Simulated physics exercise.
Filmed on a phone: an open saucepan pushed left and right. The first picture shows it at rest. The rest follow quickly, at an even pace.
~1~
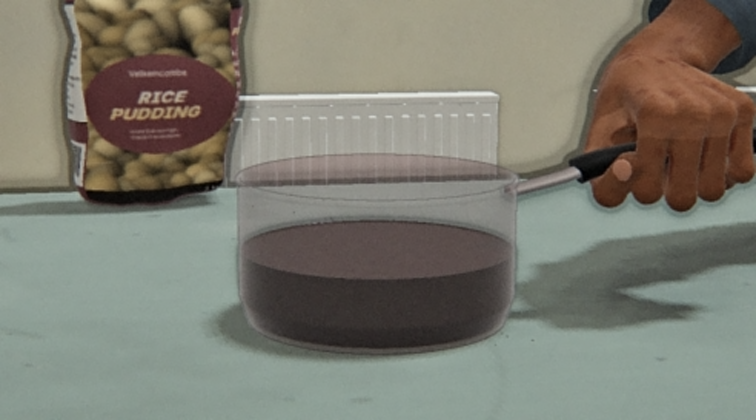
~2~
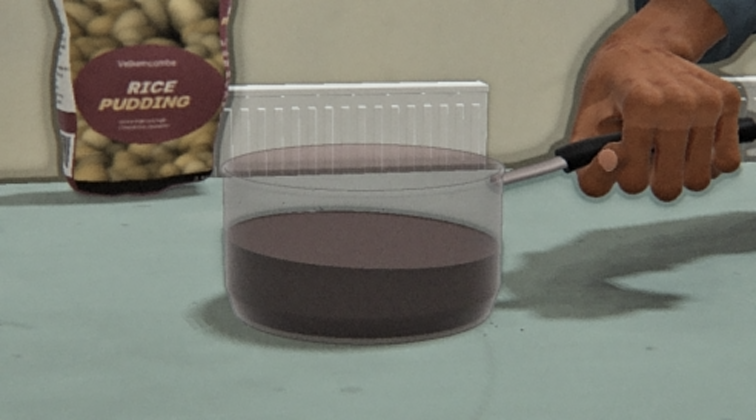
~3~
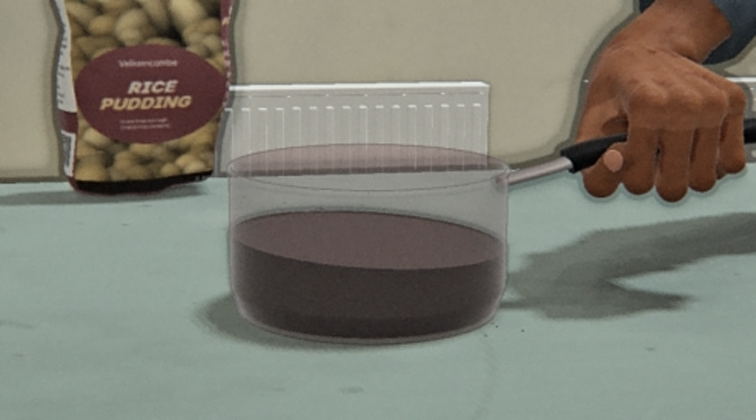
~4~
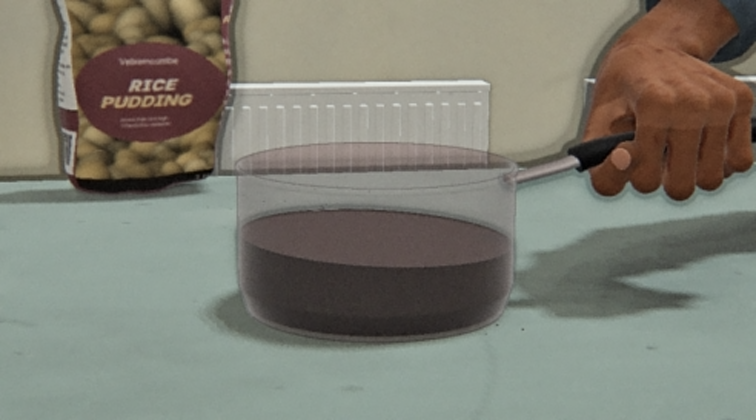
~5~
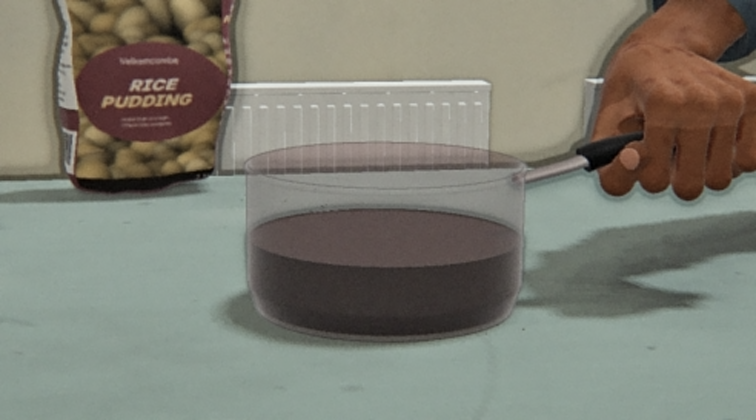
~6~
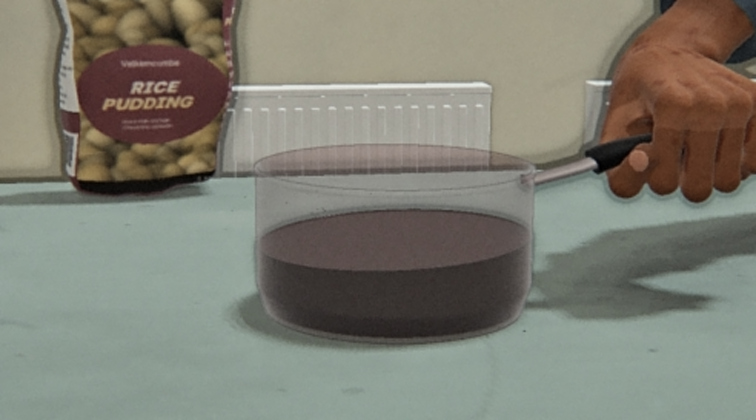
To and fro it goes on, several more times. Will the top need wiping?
The saucepan keeps it all in.
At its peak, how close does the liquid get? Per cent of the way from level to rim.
I make it 20 per cent.
Shortly, the highest wave so far stays far below the rim.
At the finish, the highest wave so far stays far below the rim; nothing has left it.
